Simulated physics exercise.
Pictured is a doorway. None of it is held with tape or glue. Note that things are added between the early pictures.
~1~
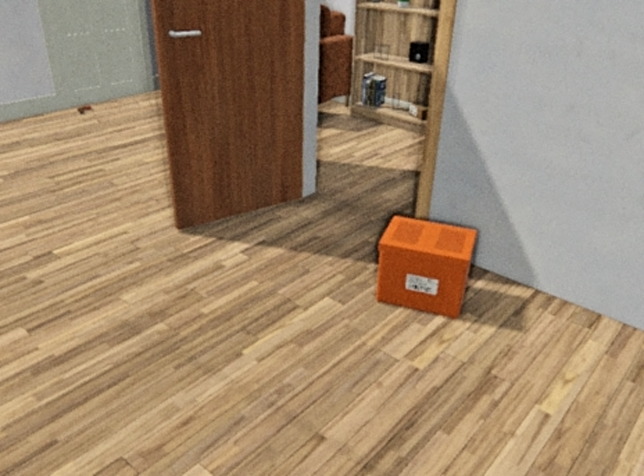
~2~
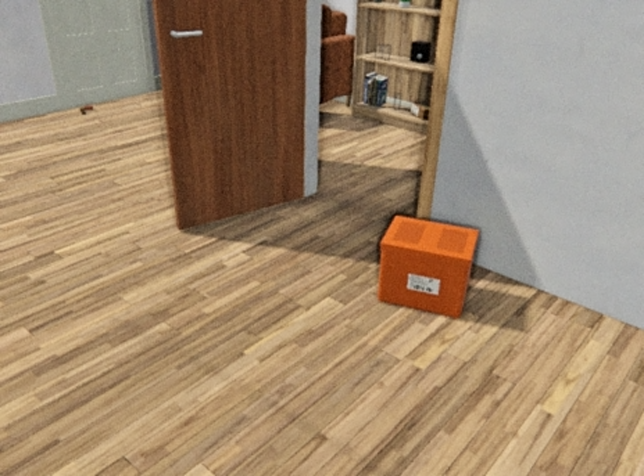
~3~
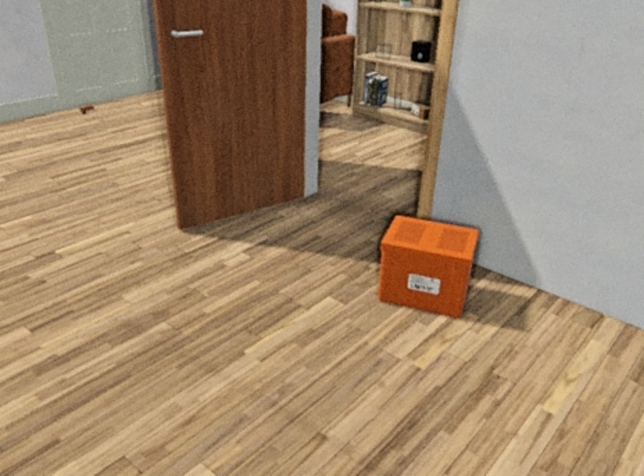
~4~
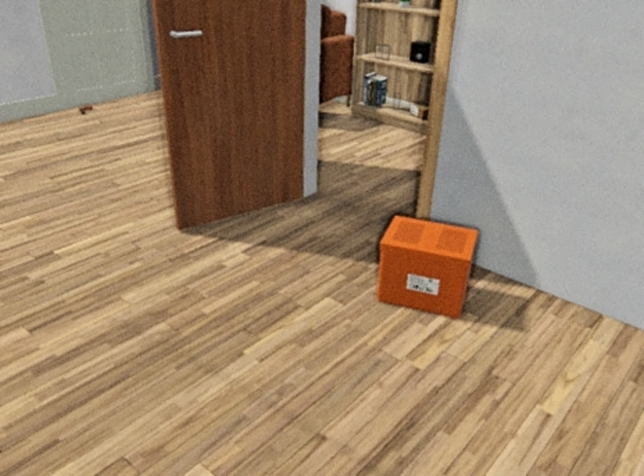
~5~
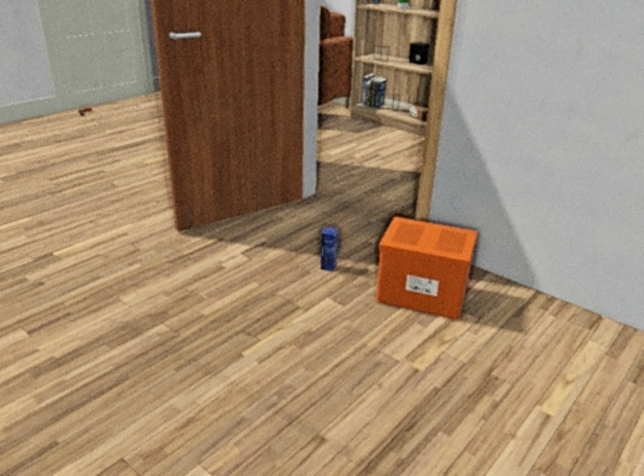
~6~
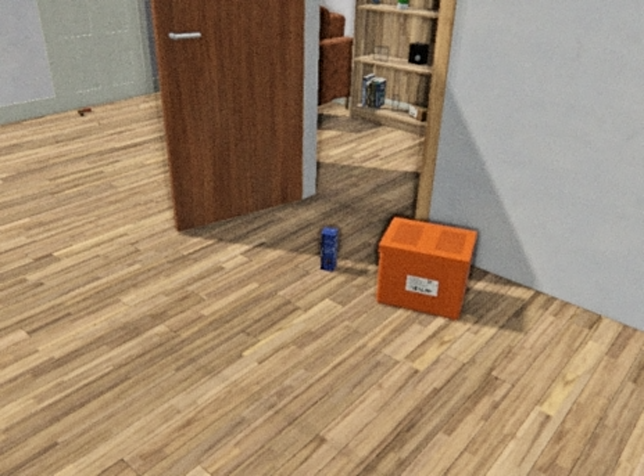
Orange tote sitting still beside a wide-open brown door on a wood floor, a small blue carton appearing to its left.
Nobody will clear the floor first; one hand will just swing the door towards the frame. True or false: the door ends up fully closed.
True.
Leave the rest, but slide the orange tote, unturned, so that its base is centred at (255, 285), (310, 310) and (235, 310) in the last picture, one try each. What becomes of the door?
Well, on the first try it makes it all the way, on the second it makes it all the way, and on the third it makes it all the way.
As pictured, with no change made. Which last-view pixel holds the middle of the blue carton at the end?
End position, last frame: About (374, 248).
Then, 1.10 s after the last picture, door 60° open.
Then, 1.60 s after the last picture, door 28° open; blue carton slid well along near (363, 250).
At rest, door 0° open; moved from the start, blue carton; orange tote in place. Seen from the same camera at the end, blue carton near (374, 248).
